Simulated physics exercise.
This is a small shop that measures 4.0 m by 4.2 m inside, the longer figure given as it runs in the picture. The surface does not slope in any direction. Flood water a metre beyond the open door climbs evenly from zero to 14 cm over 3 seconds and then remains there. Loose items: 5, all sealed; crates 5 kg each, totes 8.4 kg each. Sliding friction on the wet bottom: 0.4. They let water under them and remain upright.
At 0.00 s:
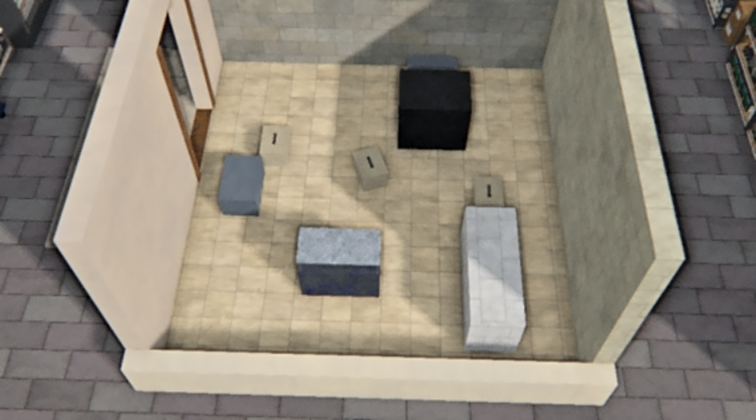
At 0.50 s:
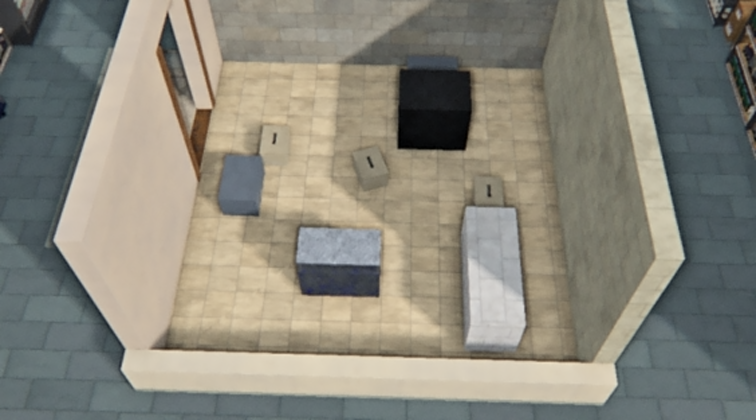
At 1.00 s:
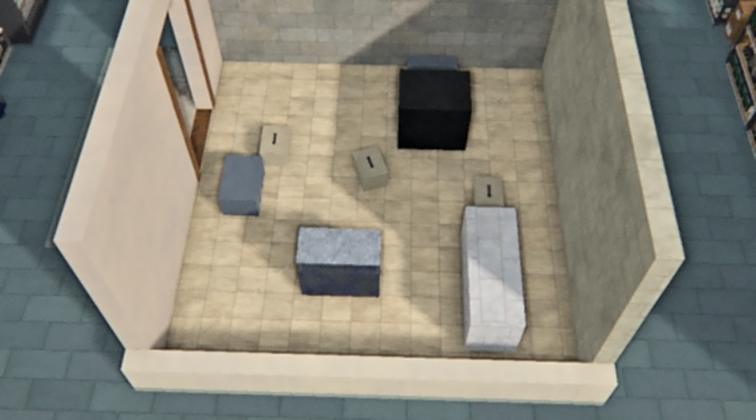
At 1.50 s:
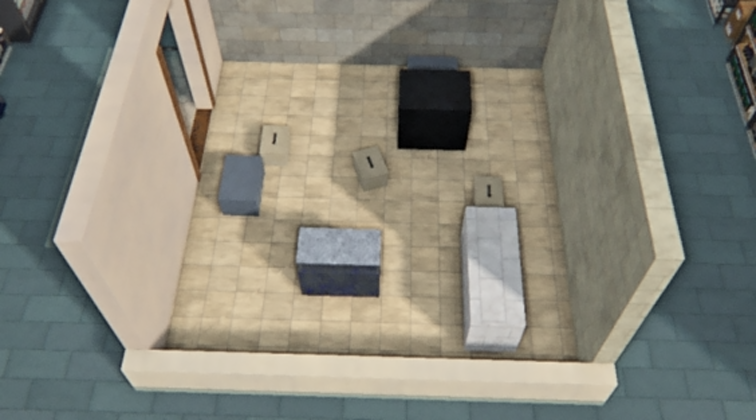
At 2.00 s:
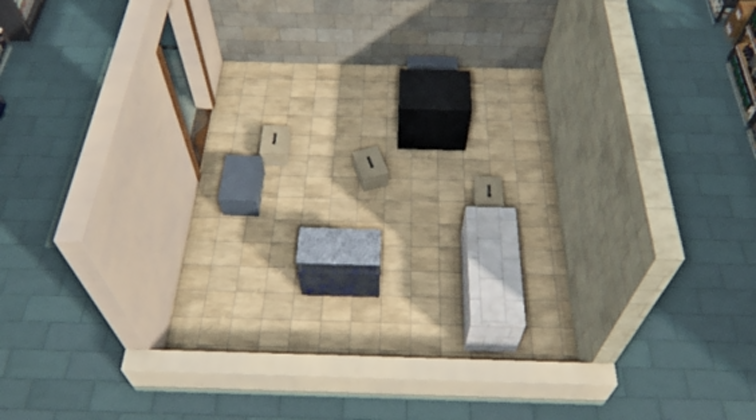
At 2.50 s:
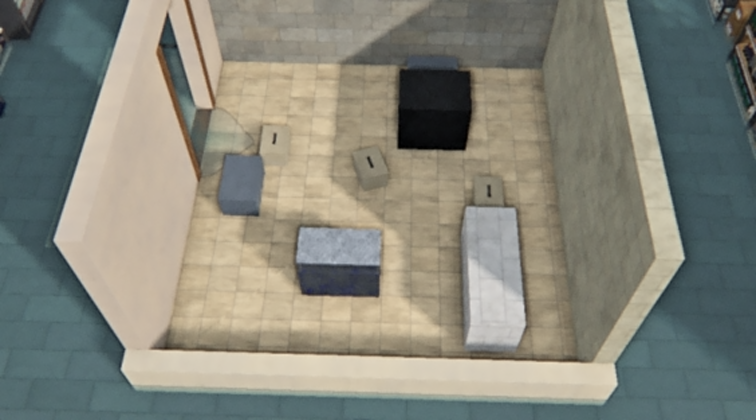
At the start, a small walled room with a pale tiled floor holds dark, grey and white blocks and three small tan boxes, all still. The paving outside turns from grey to blue-green, and then a thin, clear sheet of water spreads in through the left doorway, while the objects stay in place.
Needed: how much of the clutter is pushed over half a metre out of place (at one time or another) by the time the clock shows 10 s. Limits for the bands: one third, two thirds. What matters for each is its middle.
Watching this, I'd call it a moderate share.
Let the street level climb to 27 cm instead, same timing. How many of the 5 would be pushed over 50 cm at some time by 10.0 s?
In that case the number is 5.
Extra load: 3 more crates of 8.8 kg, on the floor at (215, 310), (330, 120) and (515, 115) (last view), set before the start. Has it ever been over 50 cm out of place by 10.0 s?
Respectively, lower, higher and higher.
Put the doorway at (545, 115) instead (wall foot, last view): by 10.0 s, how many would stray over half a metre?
Result: 2.
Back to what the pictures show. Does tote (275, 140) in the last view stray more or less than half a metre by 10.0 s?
The answer is a bigger shift.
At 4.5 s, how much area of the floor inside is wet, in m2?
That flooded area is roughly 5.0 m2.
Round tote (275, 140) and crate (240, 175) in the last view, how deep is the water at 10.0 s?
About 7 and 2 cm.
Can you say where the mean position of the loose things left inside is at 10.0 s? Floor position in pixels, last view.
It works out to somewhere near (402, 192) on the floor.
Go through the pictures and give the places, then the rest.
In the first picture, a crate at (240, 177) rests on the ground; a crate at (432, 68), on the bottom; water covers 0.0 m2; 0 of 5 have shifted.
In the second picture, a crate at (240, 177), on the bottom; a crate at (432, 68) rests on the ground; water covers 0.0 m2; 0 of 5 have shifted.
In the third picture, a crate at (240, 177), on the bottom; a crate at (432, 68), on the bottom; water covers 0.0 m2; 0 of 5 have shifted.
In the fourth picture, a crate at (240, 177), on the bottom; a crate at (432, 68) rests on the ground; 0.0 m2 under water; 0 of 5 have shifted.
In the fifth picture, a crate at (240, 177) rests on the ground; a crate at (432, 68) rests on the ground; water covers 0.0 m2; 0 of 5 have shifted.
In the sixth picture, a crate at (240, 177), on the bottom; a crate at (432, 68) rests on the ground; water covers 0.3 m2; 0 of 5 have shifted.
After 3.5 s 0 of 5 are over 50 cm from their spots; 0 afloat.
After 4.5 s 1 of 5 are over 50 cm from their spots; 0 afloat.
After 7.0 s 3 of 5 are over 50 cm from their spots; 0 afloat.
After 10.0 s 3 of 5 are over 50 cm from their spots, and 3 have been at some point; 2 afloat.
